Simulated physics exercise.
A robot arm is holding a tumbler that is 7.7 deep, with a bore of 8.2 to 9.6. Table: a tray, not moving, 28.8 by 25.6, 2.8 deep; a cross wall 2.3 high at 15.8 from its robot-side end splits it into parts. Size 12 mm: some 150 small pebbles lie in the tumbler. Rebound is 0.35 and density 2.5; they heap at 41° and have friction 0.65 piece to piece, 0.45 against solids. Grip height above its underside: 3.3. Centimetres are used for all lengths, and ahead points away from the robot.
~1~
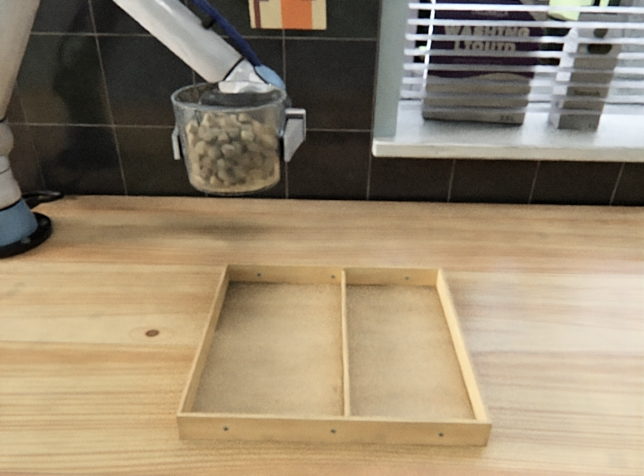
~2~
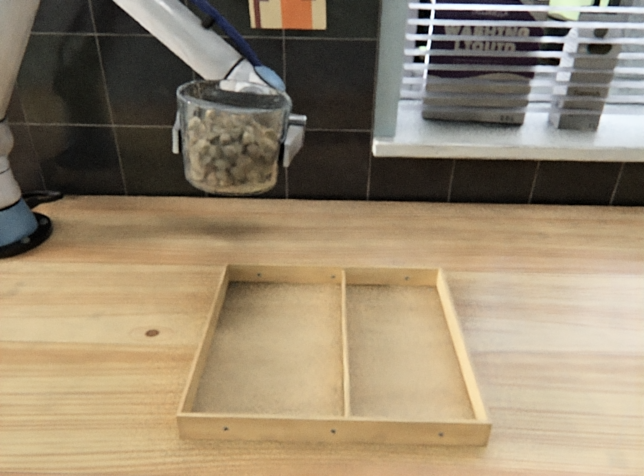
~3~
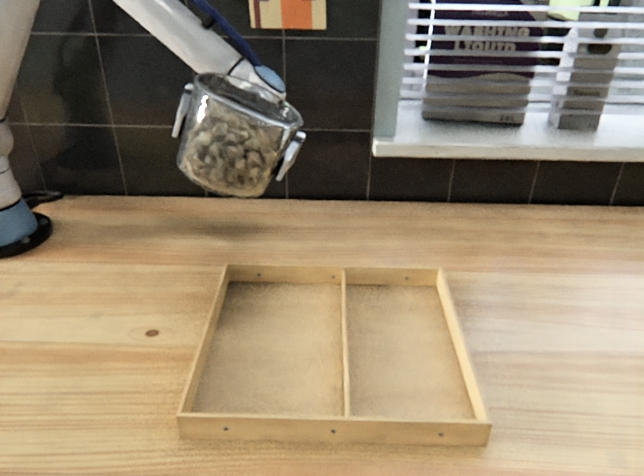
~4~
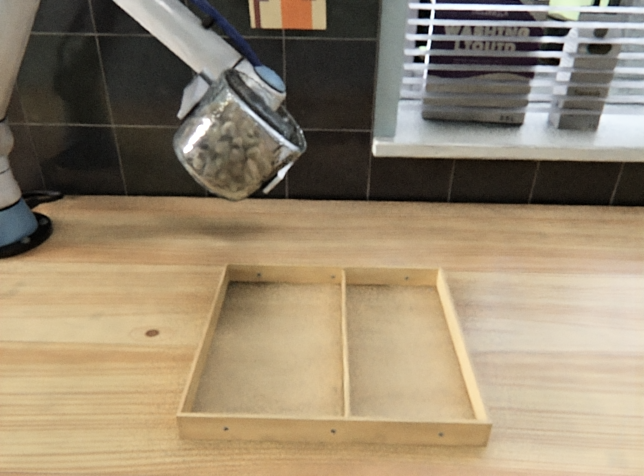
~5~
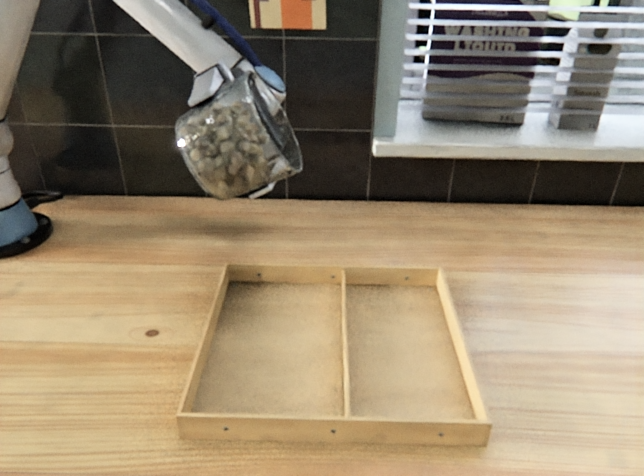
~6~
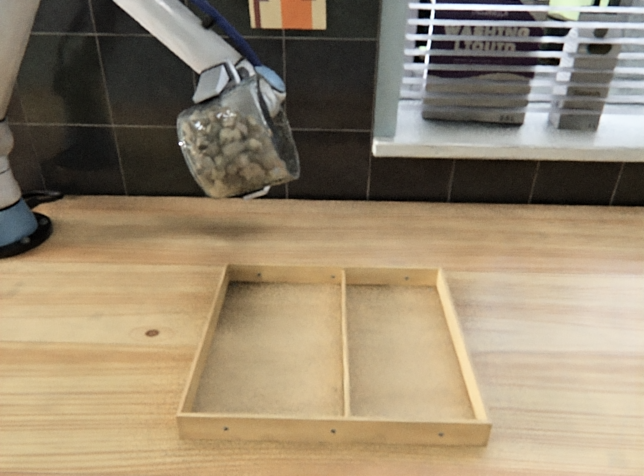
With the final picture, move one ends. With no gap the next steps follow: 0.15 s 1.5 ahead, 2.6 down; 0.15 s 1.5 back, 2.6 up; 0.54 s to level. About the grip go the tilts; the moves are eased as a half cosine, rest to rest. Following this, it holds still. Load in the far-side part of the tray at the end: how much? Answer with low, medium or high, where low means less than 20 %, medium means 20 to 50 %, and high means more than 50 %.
Low.
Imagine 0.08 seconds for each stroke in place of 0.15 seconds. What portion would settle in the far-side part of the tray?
That would give around 0 per cent.
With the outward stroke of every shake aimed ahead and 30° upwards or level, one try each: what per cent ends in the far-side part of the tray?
First try about 0 %, second try about 0 %.
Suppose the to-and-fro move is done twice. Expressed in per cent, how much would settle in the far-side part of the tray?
In that case it would be roughly 0 per cent.
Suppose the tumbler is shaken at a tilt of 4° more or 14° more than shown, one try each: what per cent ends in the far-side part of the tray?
I'd say close to 0 and 5 per cent, in that order.
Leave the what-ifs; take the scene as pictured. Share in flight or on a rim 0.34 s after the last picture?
About 0 per cent.
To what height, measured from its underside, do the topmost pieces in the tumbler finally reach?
Roughly 7.5 cm.
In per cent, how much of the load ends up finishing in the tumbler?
Roughly 100 per cent.
Then, 0.34 s after the last picture, tilted 67° forward, highest piece 28 above the table; 152 in the tumbler.
Then, 0.67 s after the last picture, tilted 15° forward, highest piece 28 above the table; 152 in the tumbler.
Then, 1.04 s after the last picture, level, highest piece 29 above the table; 152 in the tumbler.
Then, 2.09 s after the last picture, level, highest piece 29 above the table; 152 in the tumbler.
Final count, 152 in the tumbler. That is 0 % in the far-side part of the tray.
